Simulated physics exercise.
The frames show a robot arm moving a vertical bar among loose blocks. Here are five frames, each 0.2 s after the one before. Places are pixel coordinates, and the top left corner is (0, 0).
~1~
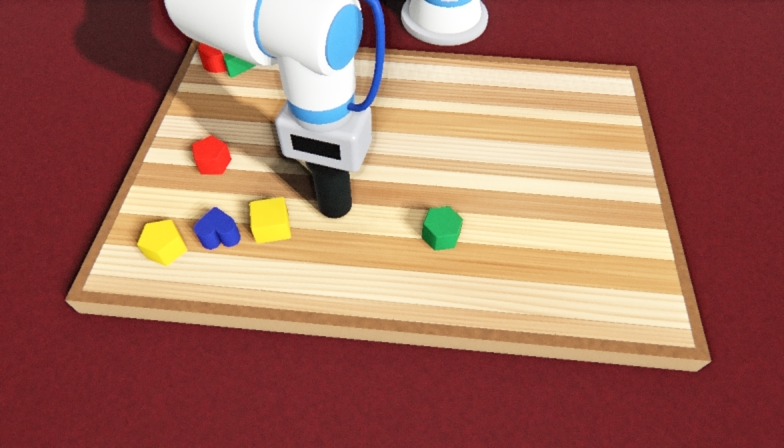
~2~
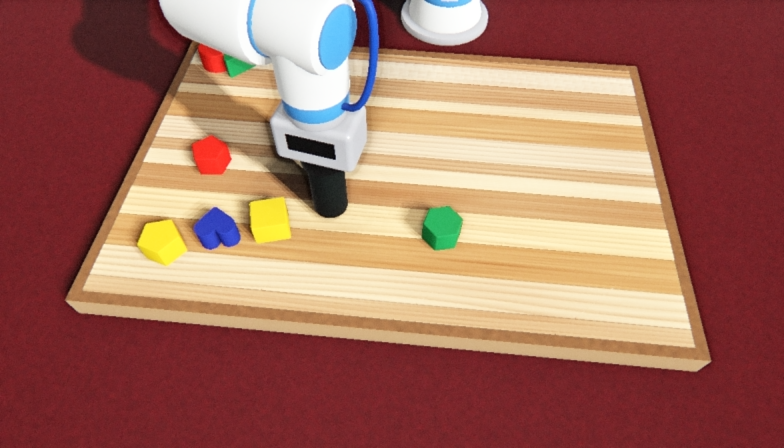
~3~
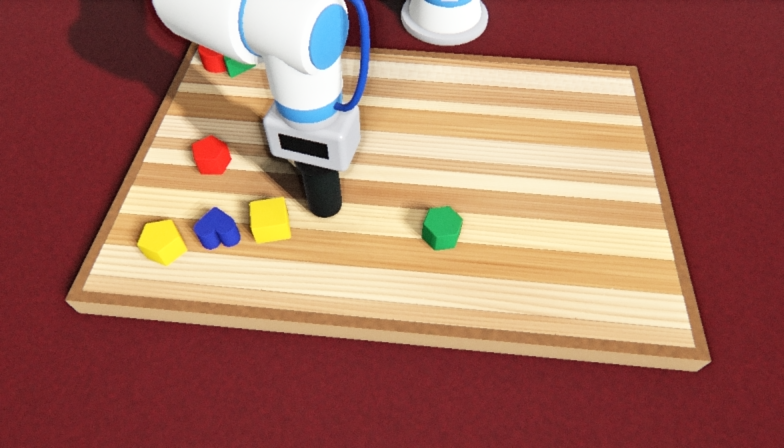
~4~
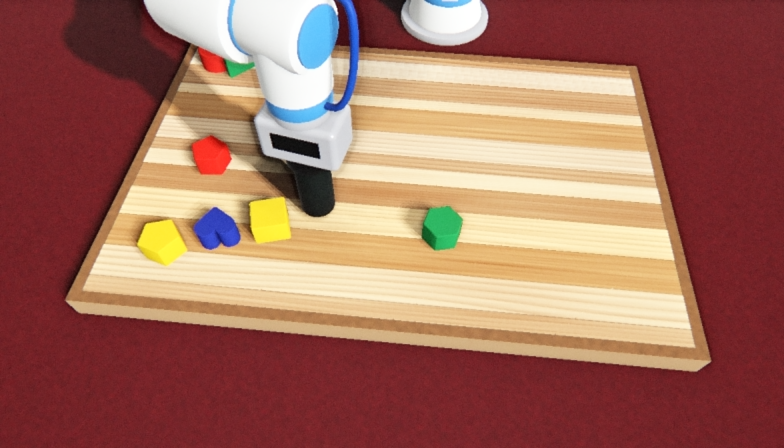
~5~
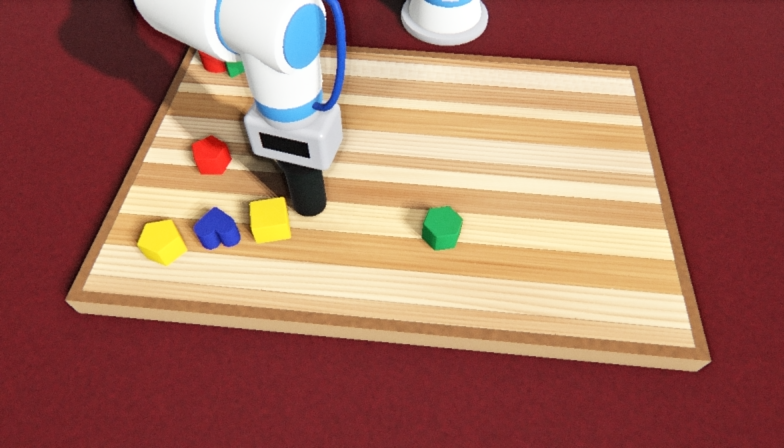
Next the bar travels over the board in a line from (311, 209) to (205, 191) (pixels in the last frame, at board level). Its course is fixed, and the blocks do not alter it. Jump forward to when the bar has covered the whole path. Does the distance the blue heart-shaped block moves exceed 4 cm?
The answer is no.
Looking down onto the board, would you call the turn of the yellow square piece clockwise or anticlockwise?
Prediction: Counterclockwise.
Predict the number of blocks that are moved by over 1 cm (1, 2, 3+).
My prediction: One block.
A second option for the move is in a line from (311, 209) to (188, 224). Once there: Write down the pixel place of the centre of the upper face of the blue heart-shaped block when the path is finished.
It should be at about (196, 235).
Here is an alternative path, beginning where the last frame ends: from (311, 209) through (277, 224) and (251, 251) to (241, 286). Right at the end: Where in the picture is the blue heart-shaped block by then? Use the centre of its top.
I'd place it at (193, 233), taking the centre of its top.
The first path, step by step. One third of the way, bar (273, 198); blue heart-shaped block (212, 224); yellow square piece (254, 214), turned 55° anticlockwise.
Two thirds of the way, bar (237, 192); blue heart-shaped block (211, 226), turned 15° clockwise; yellow square piece (251, 215), turned 65° anticlockwise.
At the end, bar (202, 186); red pentagon in place; blue heart-shaped block (211, 226), turned 15° clockwise; yellow square piece (251, 215), turned 65° anticlockwise.
